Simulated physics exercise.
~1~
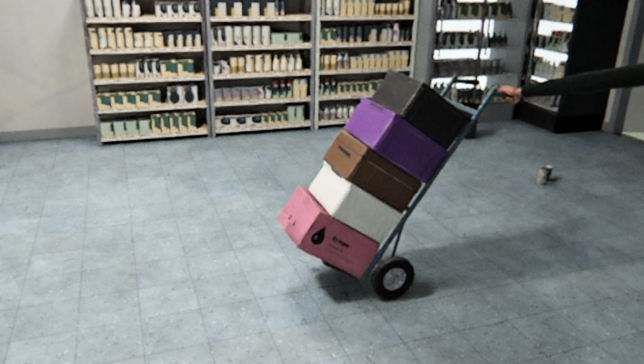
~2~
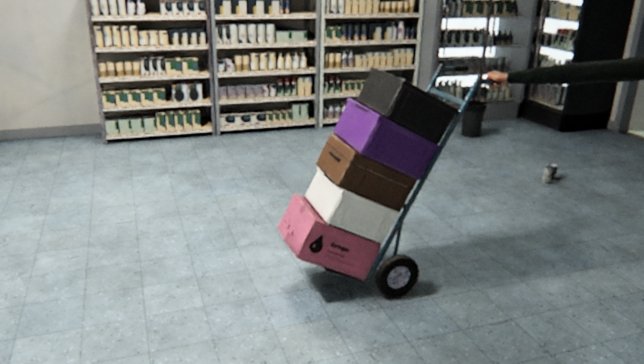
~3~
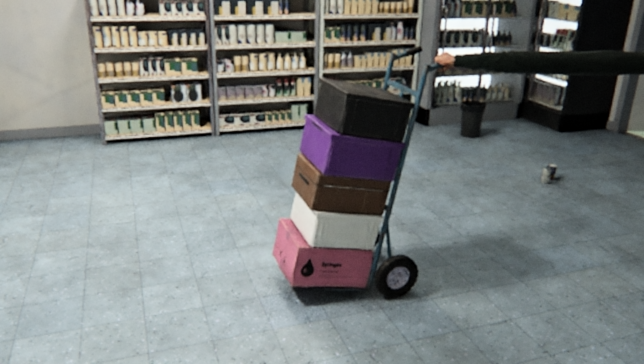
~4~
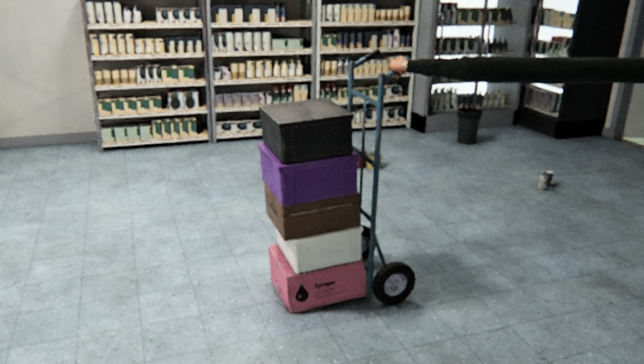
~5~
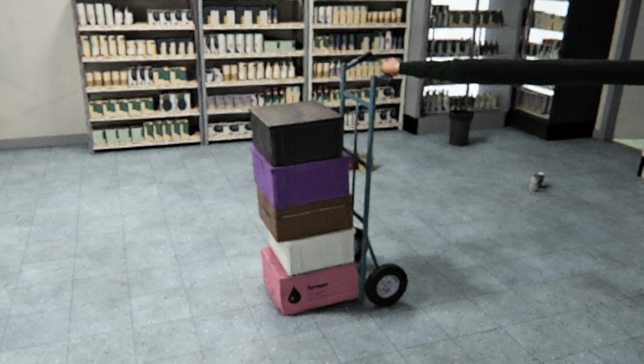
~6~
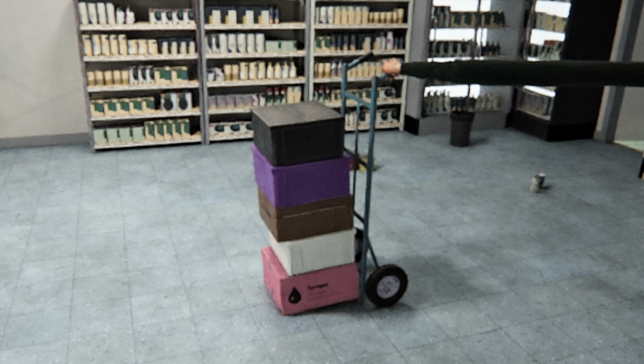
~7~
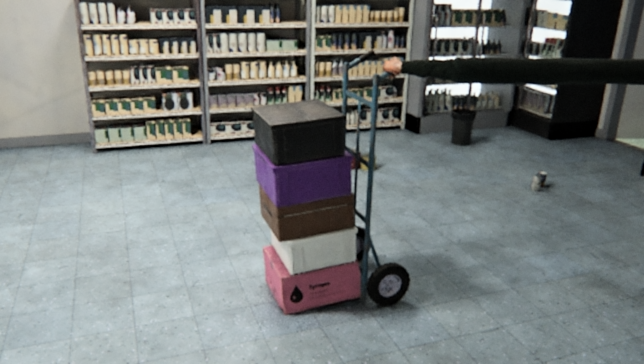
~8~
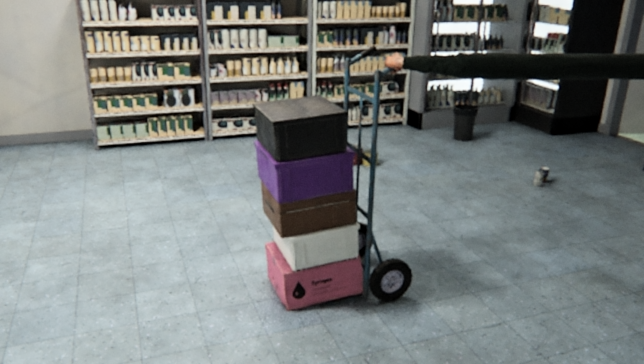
Five stacked boxes on a tilted hand truck swing upright and stay stacked, standing still.
